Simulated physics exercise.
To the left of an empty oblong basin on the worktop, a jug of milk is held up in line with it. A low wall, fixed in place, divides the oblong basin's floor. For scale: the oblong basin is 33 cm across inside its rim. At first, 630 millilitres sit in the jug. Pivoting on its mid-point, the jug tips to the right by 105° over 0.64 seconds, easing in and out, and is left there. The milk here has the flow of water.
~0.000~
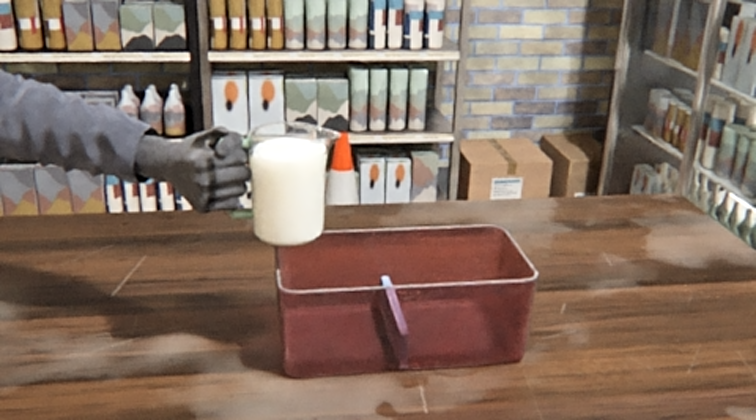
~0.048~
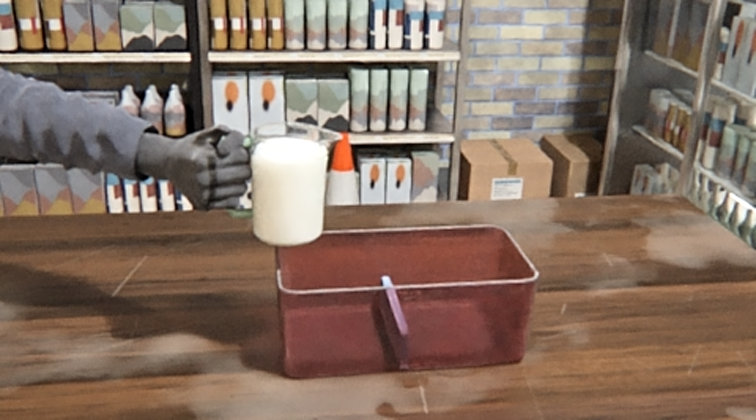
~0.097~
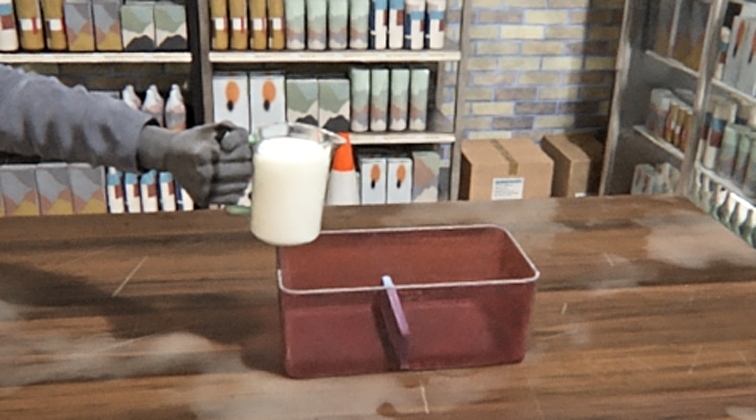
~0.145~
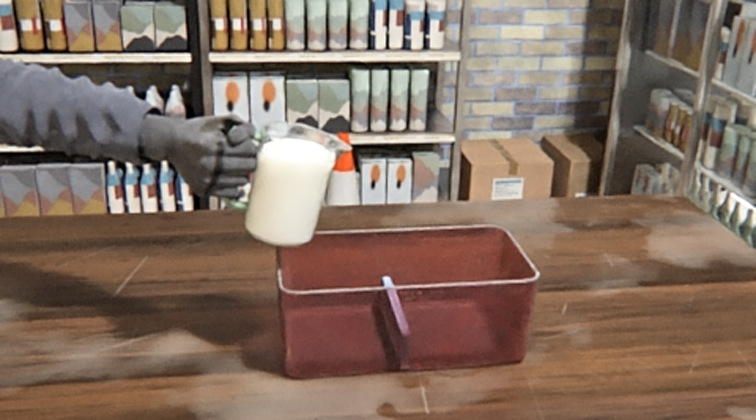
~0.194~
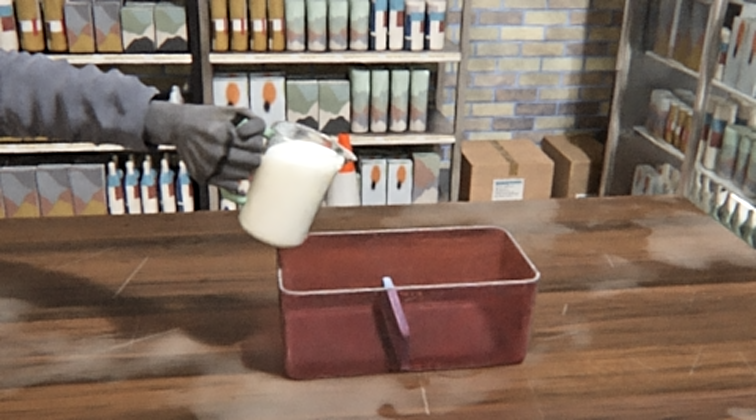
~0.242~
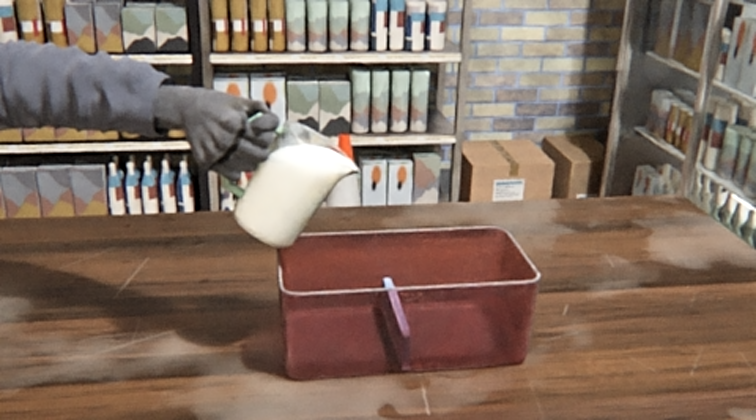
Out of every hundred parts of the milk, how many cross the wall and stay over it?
About 26 in every hundred.
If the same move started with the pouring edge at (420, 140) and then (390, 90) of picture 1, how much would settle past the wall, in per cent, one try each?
Try 1: Approx. 95 %; try 2: Approx. 90 %.
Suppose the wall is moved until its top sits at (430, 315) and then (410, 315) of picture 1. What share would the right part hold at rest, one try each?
The first try gives 10 percent and the second 15 percent.
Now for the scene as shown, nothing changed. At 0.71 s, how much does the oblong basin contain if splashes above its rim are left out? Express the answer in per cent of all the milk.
About 68 %.
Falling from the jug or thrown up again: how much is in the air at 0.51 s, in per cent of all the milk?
18 per cent.
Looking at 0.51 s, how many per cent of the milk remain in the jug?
I'd estimate some 64 % remains.
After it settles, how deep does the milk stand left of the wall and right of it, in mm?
Left about 20 mm, right about 6 mm.
By 0.51 s the tilt is 95° and 65 per cent is still to pour, 8 is left of the wall and 10 right of it.
By 0.71 s the tilt is 105° and 21 per cent is still to pour, 49 is left of the wall and 18 right of it.
By 0.92 s the tilt is 105° and 4 per cent is still to pour, 68 is left of the wall and 25 right of it.
By 1.14 s the tilt is 105° and 0 per cent is still to pour, 73 is left of the wall and 25 right of it.
At rest 73 per cent lies left of the wall, 26 right of it and 1 outside.
